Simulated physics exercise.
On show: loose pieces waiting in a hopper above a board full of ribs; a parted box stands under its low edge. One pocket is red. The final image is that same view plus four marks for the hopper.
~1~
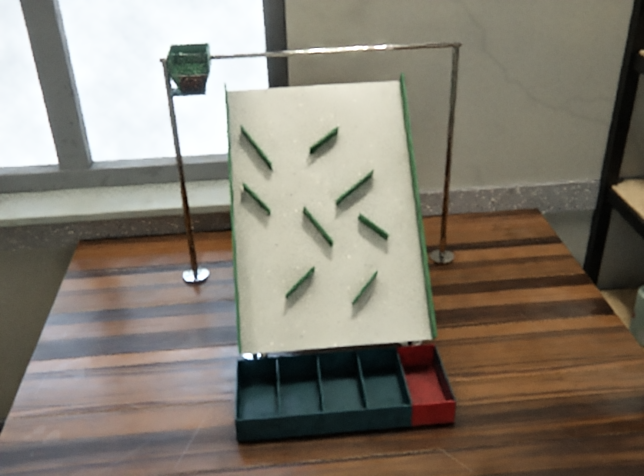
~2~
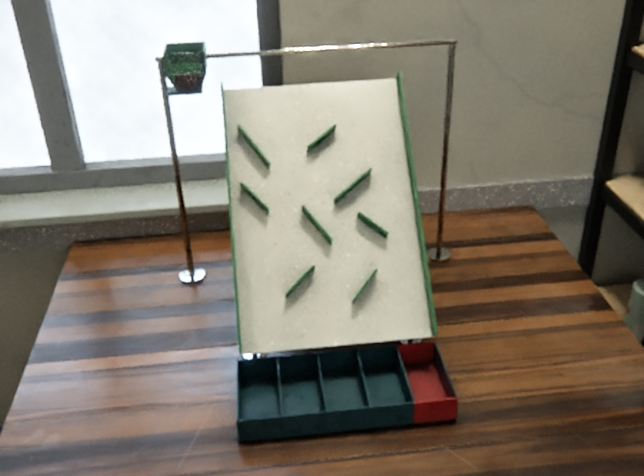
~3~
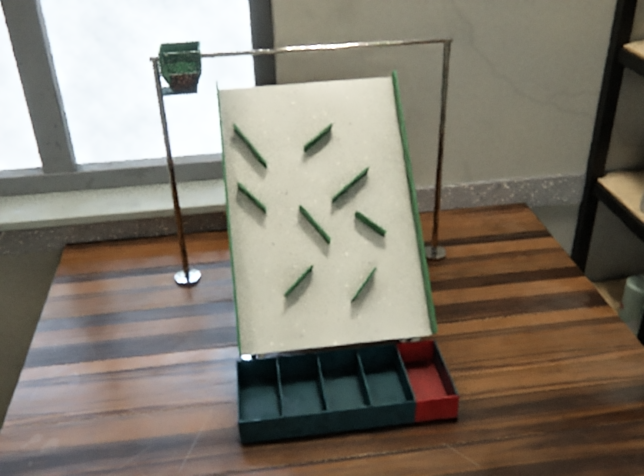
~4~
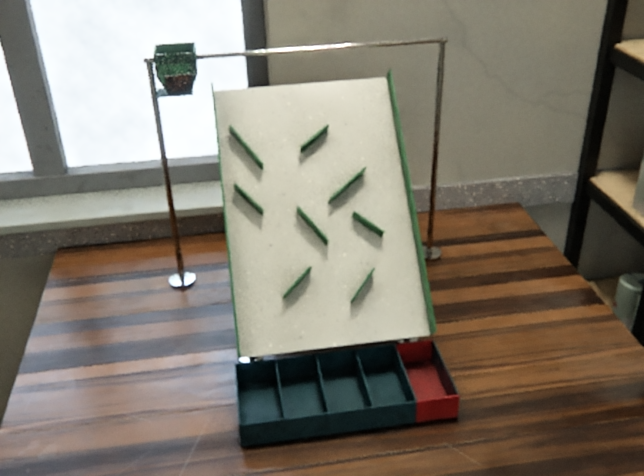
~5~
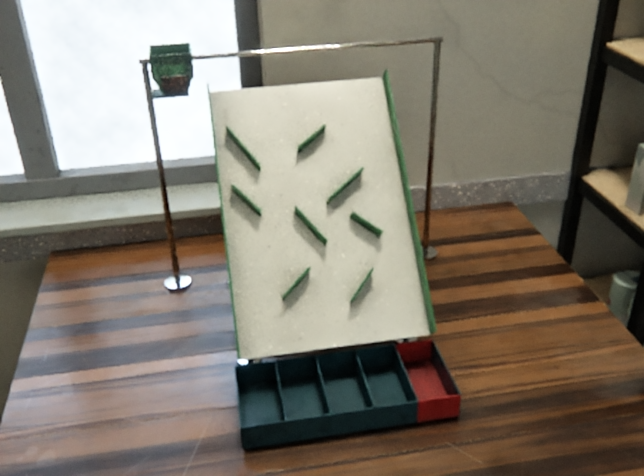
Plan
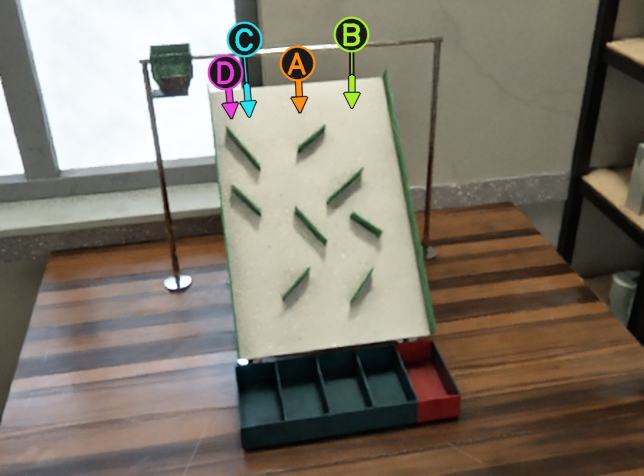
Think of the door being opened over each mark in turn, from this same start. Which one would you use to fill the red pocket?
Mark B does it best.
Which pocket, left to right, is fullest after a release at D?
The first from the left.
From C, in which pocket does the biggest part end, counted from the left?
The first from the left.
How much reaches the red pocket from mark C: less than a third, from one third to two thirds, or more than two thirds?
It is less than a third.
On the marked copy, mark A meets the board at (299, 106); mark B meets the board at (351, 102); mark C meets the board at (248, 111); mark D meets the board at (231, 112).
With A, just a few in the red pocket, the larger part in other pockets, roughly a quarter outside the box.
With B, roughly a third in the red pocket, roughly half in other pockets, roughly a quarter outside the box.
With C, about a tenth in the red pocket, almost all in other pockets, just a few outside the box.
With D, just a few in the red pocket, the larger part in other pockets, roughly a quarter outside the box.
